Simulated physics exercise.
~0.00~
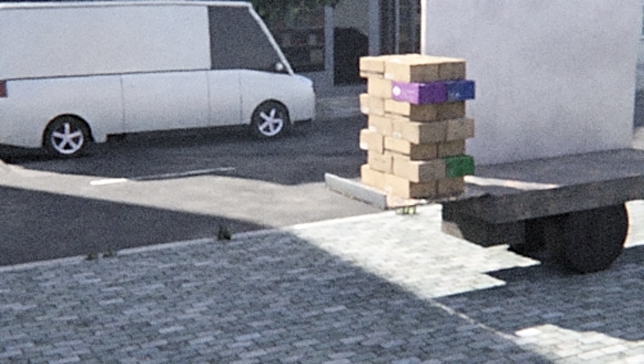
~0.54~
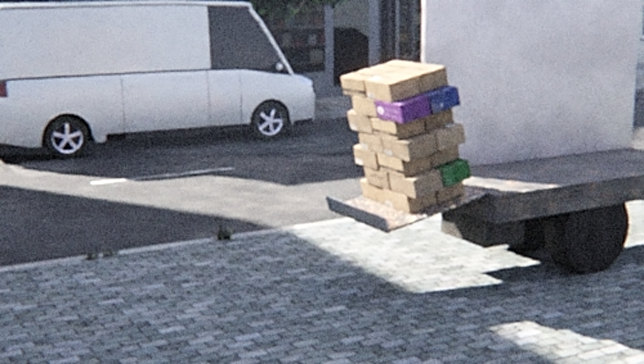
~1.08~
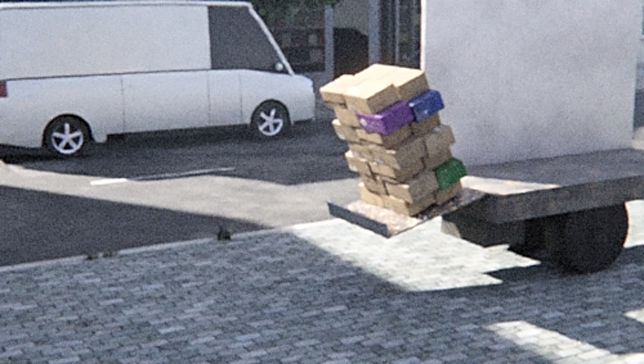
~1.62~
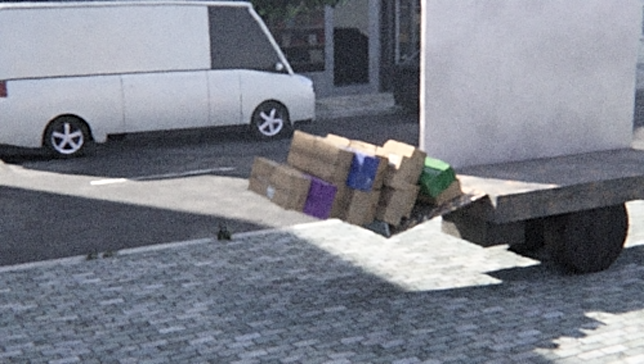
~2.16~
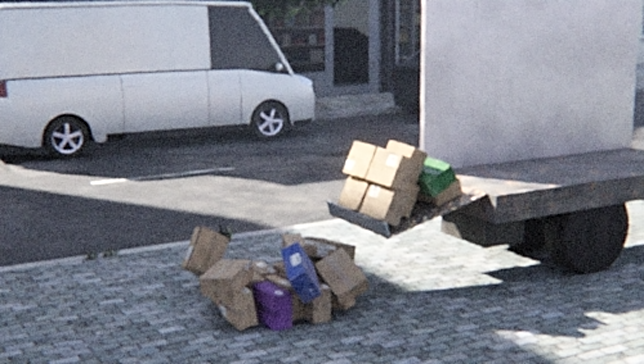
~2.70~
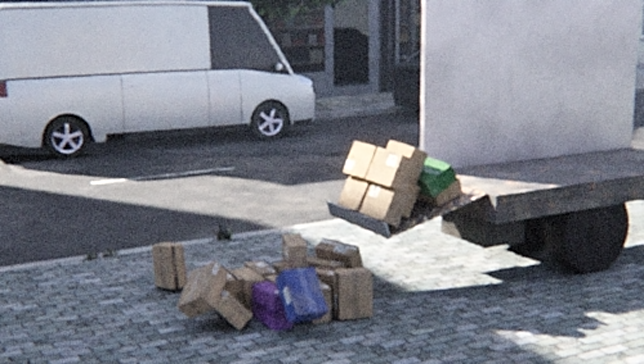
A lorry's pale box body and flat grey bed stand at the right of a sunlit paved street, seen from a still, slightly raised view, with a white van parked behind on the left. On the platform at its end rises a neat stack of brown parcels, with purple and blue ones near the top and a green one low on the right. The platform tips down to the left and the stack leans, then topples over the lip. Many parcels, including the purple and blue, tumble onto the paving and settle scattered, while the green one and several brown ones stay on the sloping platform.
